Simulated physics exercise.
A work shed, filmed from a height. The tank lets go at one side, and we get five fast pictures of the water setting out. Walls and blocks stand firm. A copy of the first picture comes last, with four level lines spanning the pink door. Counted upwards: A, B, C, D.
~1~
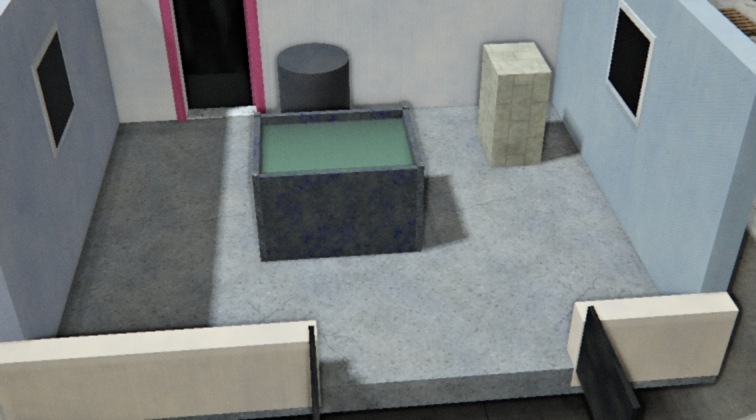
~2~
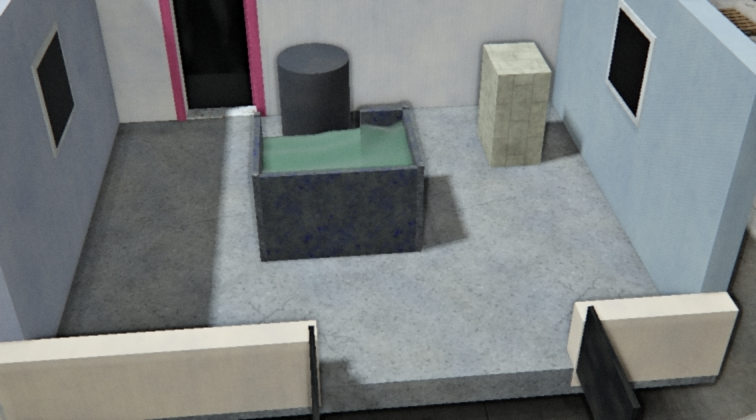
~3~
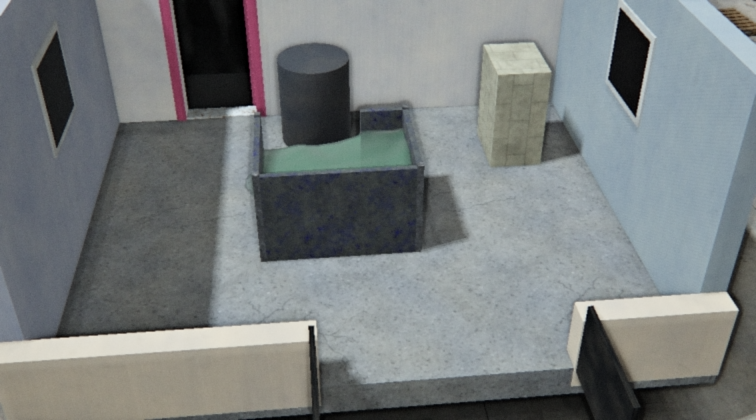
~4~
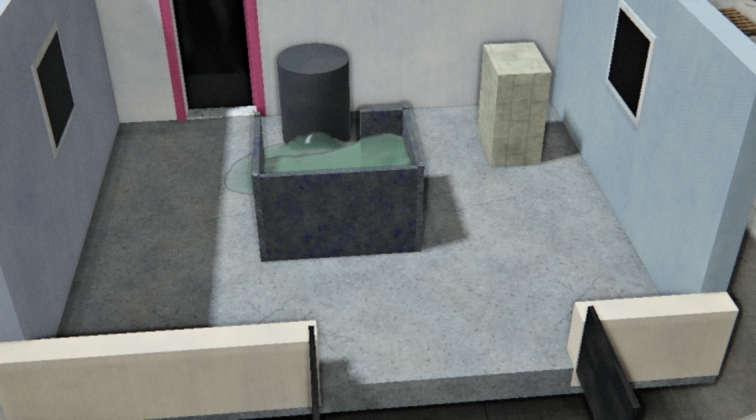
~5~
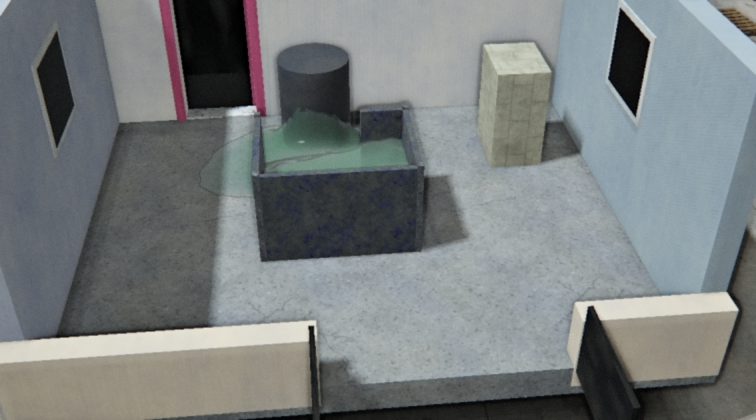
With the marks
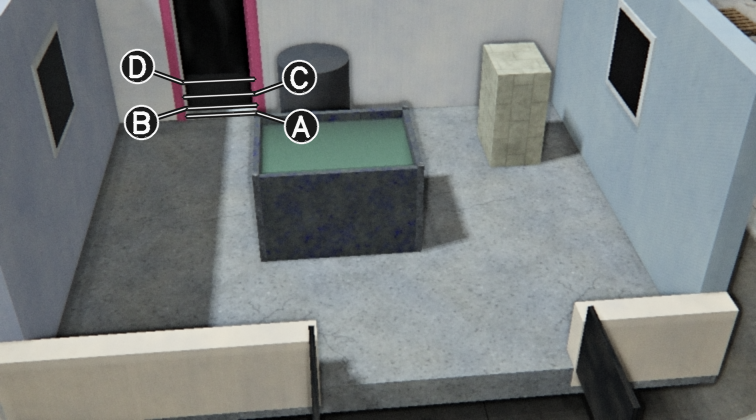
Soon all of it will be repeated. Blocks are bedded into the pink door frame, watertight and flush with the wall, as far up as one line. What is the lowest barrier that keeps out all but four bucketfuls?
Take C.
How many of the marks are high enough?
Two.
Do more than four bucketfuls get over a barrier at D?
No, not at all.
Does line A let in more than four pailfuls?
Yes, it does.
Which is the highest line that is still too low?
That is line B.
On the marked copy, A at (222, 114); B at (221, 106); C at (219, 95); D at (218, 80); from the bottom up A, B, C, D.
For line A, dozens of bucketfuls pour in.
For line B, about 12 bucketfuls get in.
For line C, a bucket or two gets in.
For line D, nothing gets over.
